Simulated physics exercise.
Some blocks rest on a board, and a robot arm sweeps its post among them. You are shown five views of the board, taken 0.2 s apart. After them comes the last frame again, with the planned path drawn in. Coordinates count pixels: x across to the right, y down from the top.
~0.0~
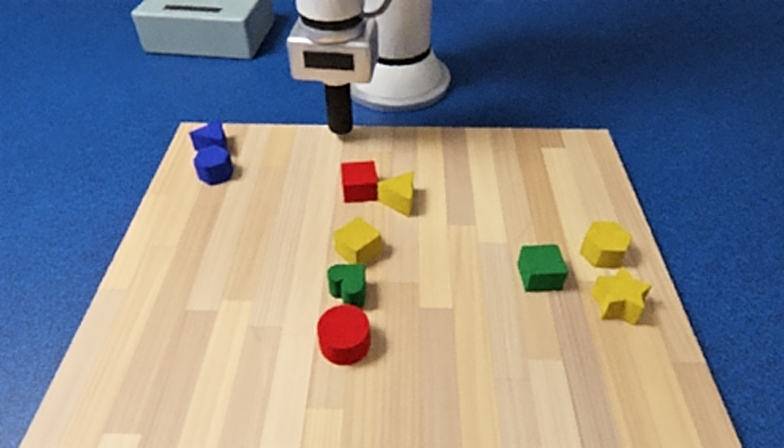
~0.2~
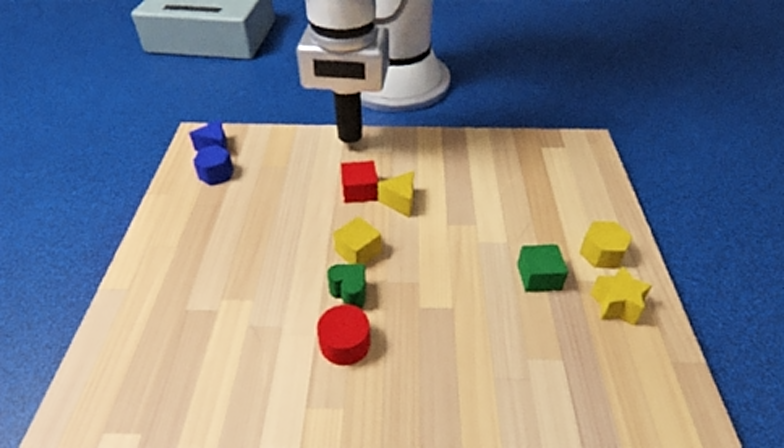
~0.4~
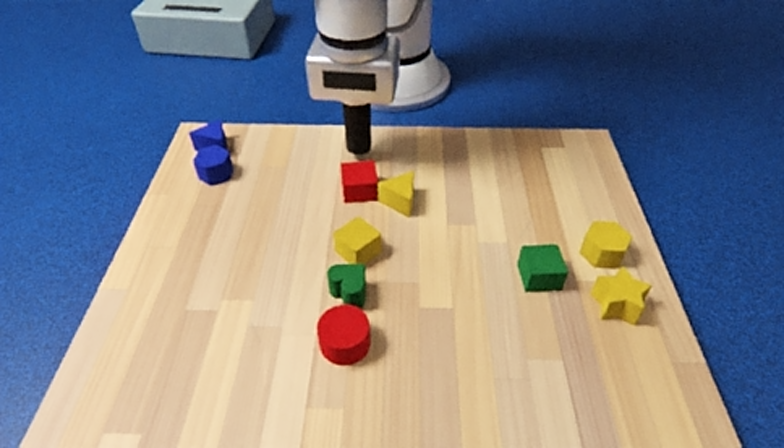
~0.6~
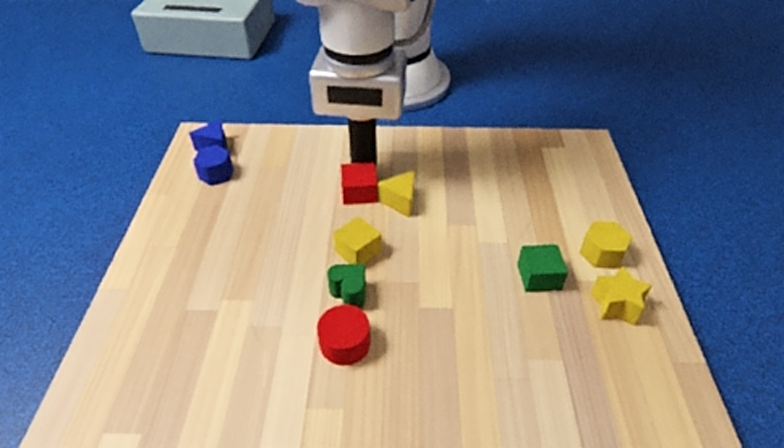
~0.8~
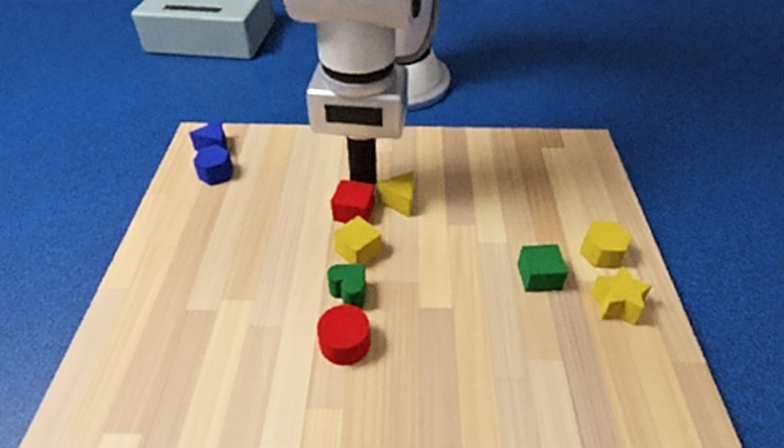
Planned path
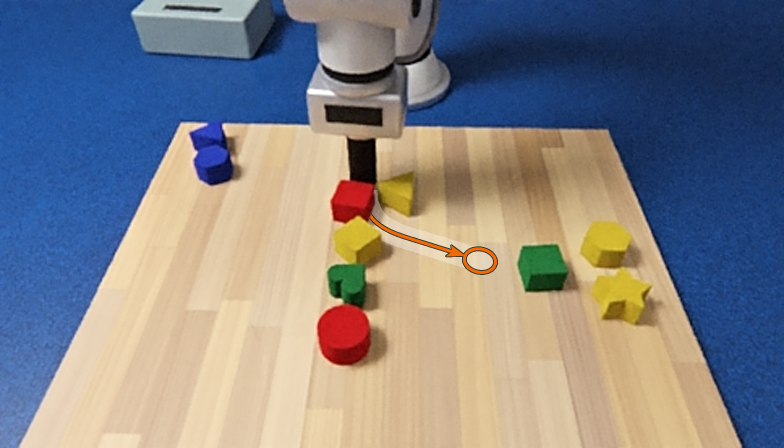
A robot arm moved its black post down to the red square block and pushed it a little way toward the yellow square block, while the other colored blocks on the wooden board stayed still.
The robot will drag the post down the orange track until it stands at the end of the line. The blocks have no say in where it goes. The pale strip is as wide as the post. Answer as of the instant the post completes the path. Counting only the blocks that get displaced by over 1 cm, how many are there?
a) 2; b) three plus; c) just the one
a (2)
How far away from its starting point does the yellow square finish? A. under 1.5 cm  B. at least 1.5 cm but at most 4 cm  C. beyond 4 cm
The answer is B.
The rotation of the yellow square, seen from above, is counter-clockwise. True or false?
Answer: True.
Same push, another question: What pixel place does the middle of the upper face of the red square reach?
At (346, 216).
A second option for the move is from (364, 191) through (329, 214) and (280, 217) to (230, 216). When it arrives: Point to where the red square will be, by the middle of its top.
Around pixel (340, 217).
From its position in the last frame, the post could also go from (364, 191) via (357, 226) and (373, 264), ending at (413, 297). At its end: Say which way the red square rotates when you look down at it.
From the top, the block rotates clockwise.
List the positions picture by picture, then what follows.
In the first frame, post's lower end (341, 128); green heart (348, 276); red square (359, 172); yellow square (357, 233); yellow triangular block (401, 184).
In the second frame, post (350, 136); blocks still.
In the third frame, post (359, 147); blocks still.
In the fourth frame, post (364, 162); red square (359, 174).
In the fifth frame, post (363, 181); green heart (348, 276); red square (353, 193); yellow square (357, 233); yellow triangular block (401, 184).
Drawn move, from (364, 191) by way of (378, 224) and (426, 244) to (480, 260).
What follows on the original path. One third of the way, post (378, 215); green heart (349, 278); red square (346, 216), turned 40° clockwise; yellow square (351, 251), turned 35° anticlockwise.
Two thirds of the way, post (428, 234); green heart (349, 278); red square (346, 216), turned 40° clockwise; yellow square (351, 251), turned 35° anticlockwise.
At the end, post (482, 251); green heart (349, 278); red square (346, 216), turned 40° clockwise; yellow square (351, 251), turned 35° anticlockwise; yellow triangular block still.
